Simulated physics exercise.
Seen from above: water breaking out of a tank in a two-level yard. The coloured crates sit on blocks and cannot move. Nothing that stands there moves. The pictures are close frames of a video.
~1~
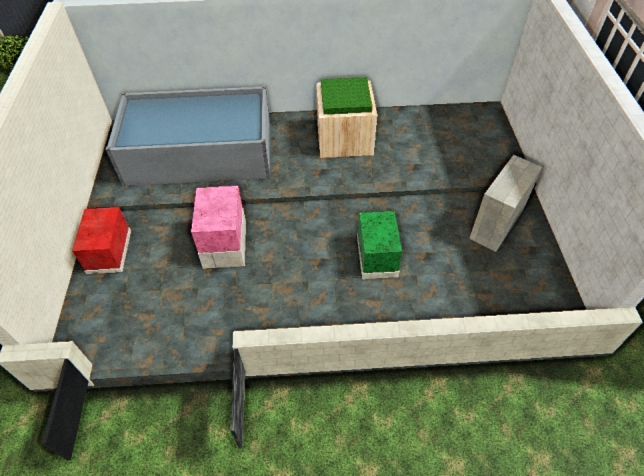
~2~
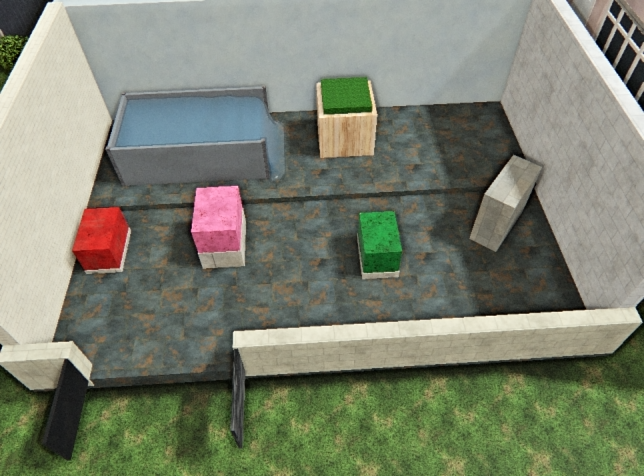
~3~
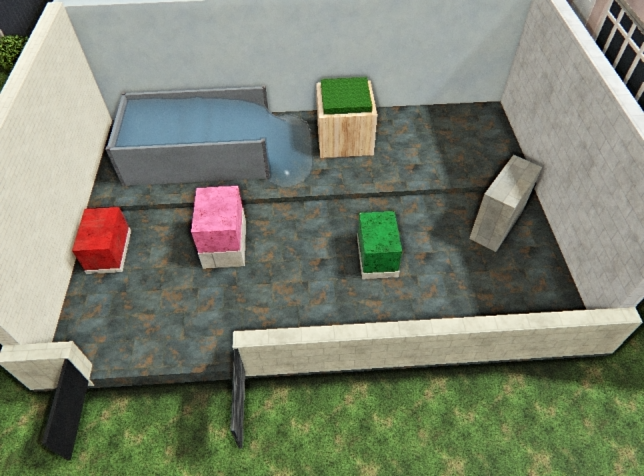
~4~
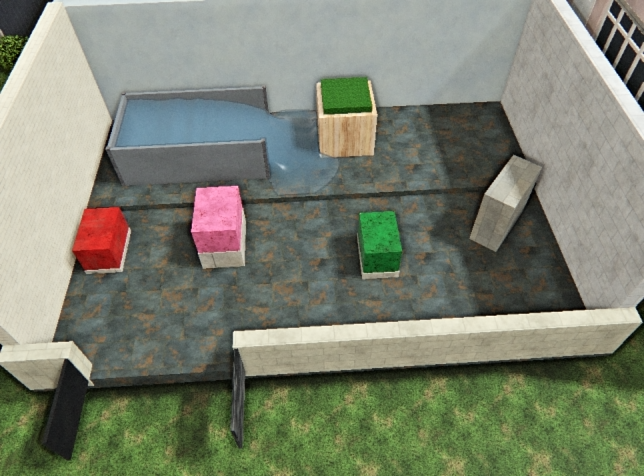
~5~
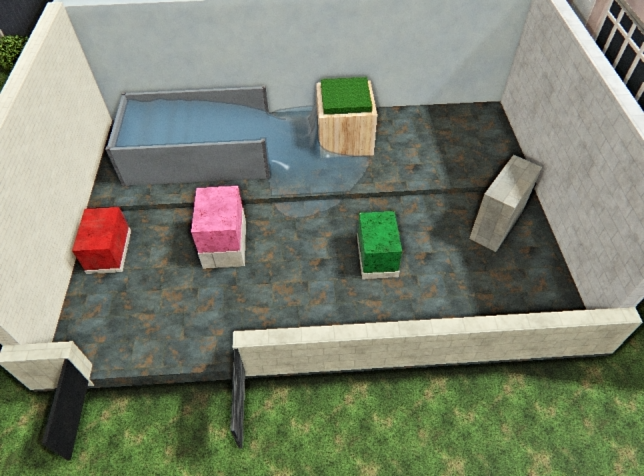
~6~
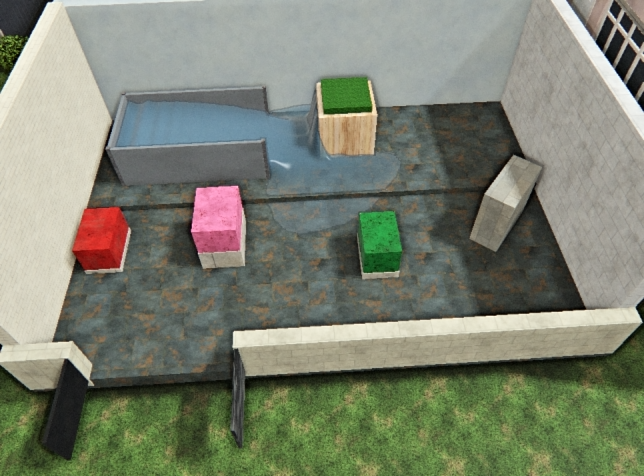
Water breaks out of the right end of a grey tank at the back left of a walled, dark-tiled yard, seen from above by a still camera. A red block, a pink block and a green block stand across the middle, with a grass-topped wooden box behind and a tilted grey slab at right. The water pours rightward, reaches the wooden box, and spreads forward across the floor toward the viewer.
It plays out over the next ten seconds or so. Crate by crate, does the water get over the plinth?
One by one: The pink crate escapes dry; the green crate is wetted; the red crate is wetted.
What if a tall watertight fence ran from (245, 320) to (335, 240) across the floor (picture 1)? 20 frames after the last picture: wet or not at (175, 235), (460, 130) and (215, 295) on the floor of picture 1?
In turn: Clear, awash, flooded.
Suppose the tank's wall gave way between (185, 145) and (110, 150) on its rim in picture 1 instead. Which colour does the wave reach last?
The green one.
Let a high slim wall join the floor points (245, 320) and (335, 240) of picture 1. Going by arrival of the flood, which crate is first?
The green one.
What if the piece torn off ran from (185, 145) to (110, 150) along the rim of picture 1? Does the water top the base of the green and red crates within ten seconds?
Then: The green crate is safe, the red crate takes water.
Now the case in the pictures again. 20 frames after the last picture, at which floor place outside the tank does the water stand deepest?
Near (112, 123).
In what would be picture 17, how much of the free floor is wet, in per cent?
Roughly 50 per cent.
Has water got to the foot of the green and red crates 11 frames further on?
One by one: Green yes, red no.
A moment on, water covers 30 % of the floor; the pink crate not reached, the green crate water round its plinth, the red crate not reached.
Next, water covers 50 % of the floor; the pink crate not reached, the green crate water round its plinth, the red crate not reached.
Then, water covers 70 % of the floor; the pink crate water round its plinth, the green crate water round its plinth, the red crate not reached.
Later, water covers 90 % of the floor; the pink crate water round its plinth, the green crate water round its plinth, the red crate water round its plinth.
In the end, water covers 95 % of the floor; the pink crate stayed above the water, the green crate was topped, the red crate was topped.
